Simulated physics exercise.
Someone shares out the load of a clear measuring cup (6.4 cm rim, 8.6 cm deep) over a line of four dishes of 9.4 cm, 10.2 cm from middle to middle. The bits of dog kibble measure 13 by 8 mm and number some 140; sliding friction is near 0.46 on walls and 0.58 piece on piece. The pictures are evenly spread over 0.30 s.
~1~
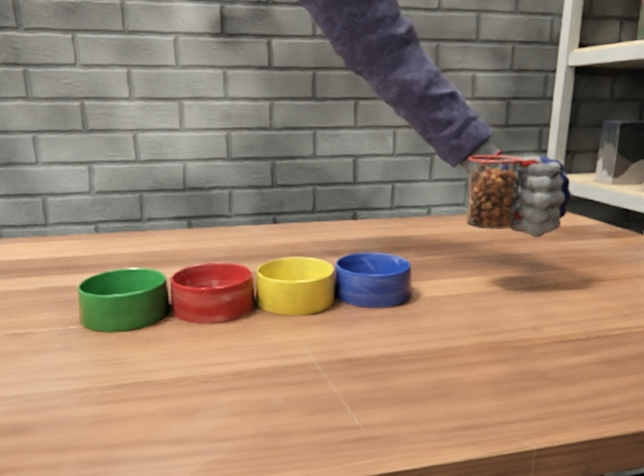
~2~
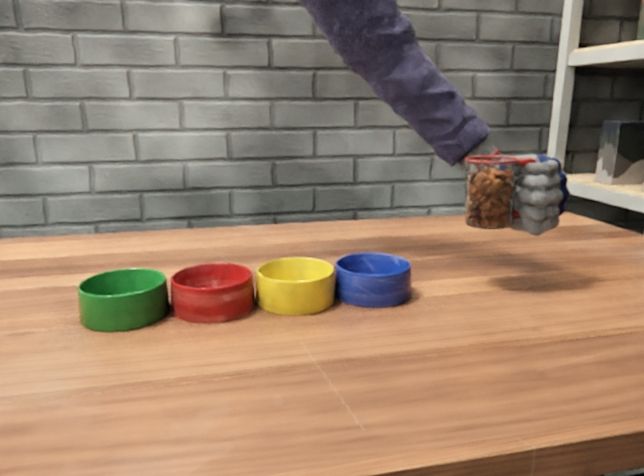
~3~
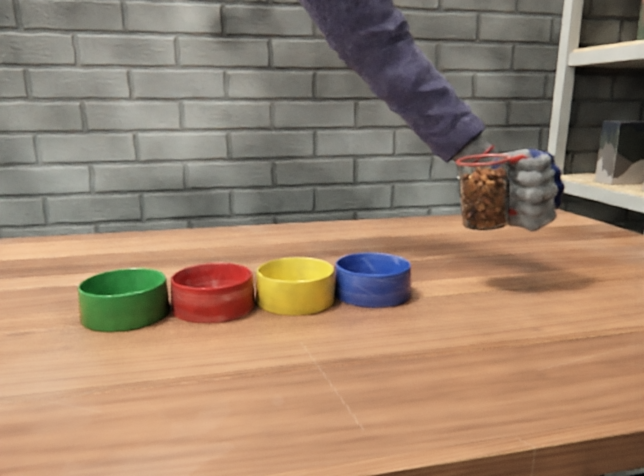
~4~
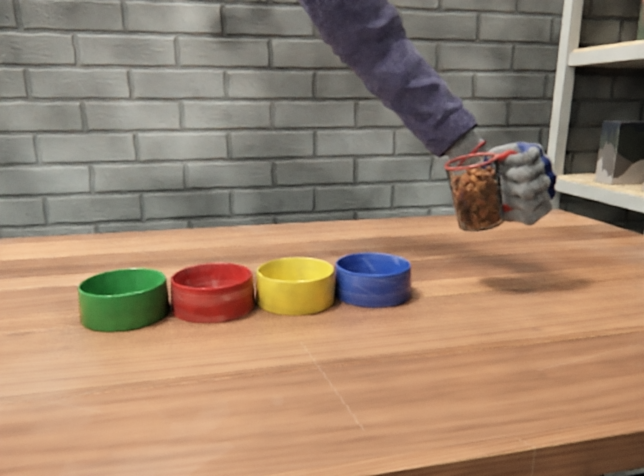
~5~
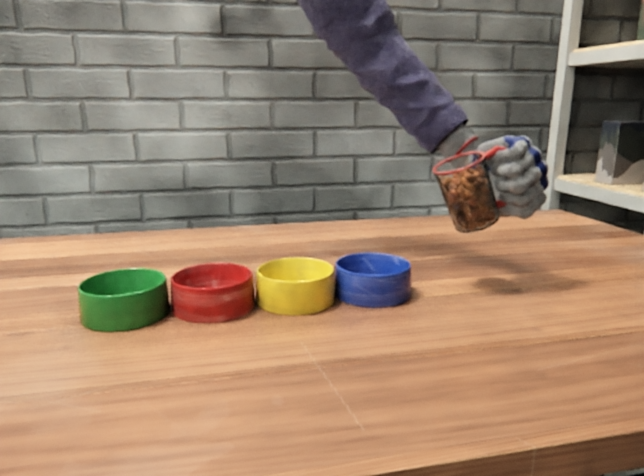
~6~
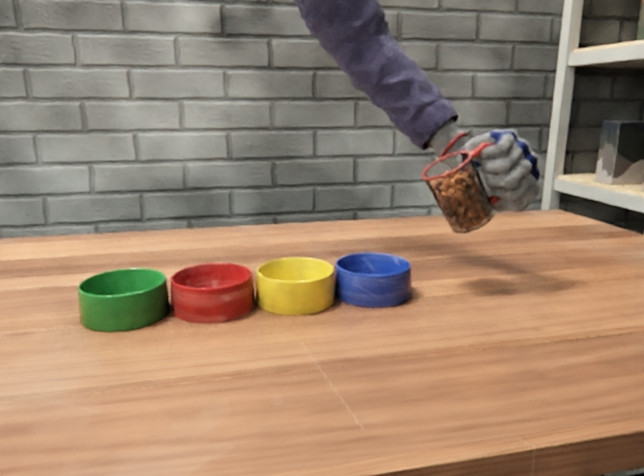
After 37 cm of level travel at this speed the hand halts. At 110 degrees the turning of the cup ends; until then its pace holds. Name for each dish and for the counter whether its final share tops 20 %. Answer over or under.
Red dish: Over; blue dish: Under; green dish: Under; yellow dish: Over; on the counter: Under.
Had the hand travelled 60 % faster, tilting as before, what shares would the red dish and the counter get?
Then: Red 40; counter 10.
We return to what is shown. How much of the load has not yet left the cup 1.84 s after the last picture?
Roughly 5 per cent.
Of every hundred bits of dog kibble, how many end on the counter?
About 10 per cent.
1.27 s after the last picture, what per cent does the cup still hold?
Some 25 per cent of the load.
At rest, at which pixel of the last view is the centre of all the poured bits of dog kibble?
At about (268, 293).
Then, 0.76 s after the last picture, tilt 110 degrees; cup holds 75 %, yellow 20 %.
Then, 1.27 s after the last picture, tilt 110 degrees; cup holds 25 %, red 20 %, yellow 50 %.
Then, 1.84 s after the last picture, tilt 110 degrees; cup holds 5 %, red 35 %, yellow 50 %.
In the end, red 35 %, blue 0 %, green 0 %, yellow 50 %, counter 10 %, cup 5 %.
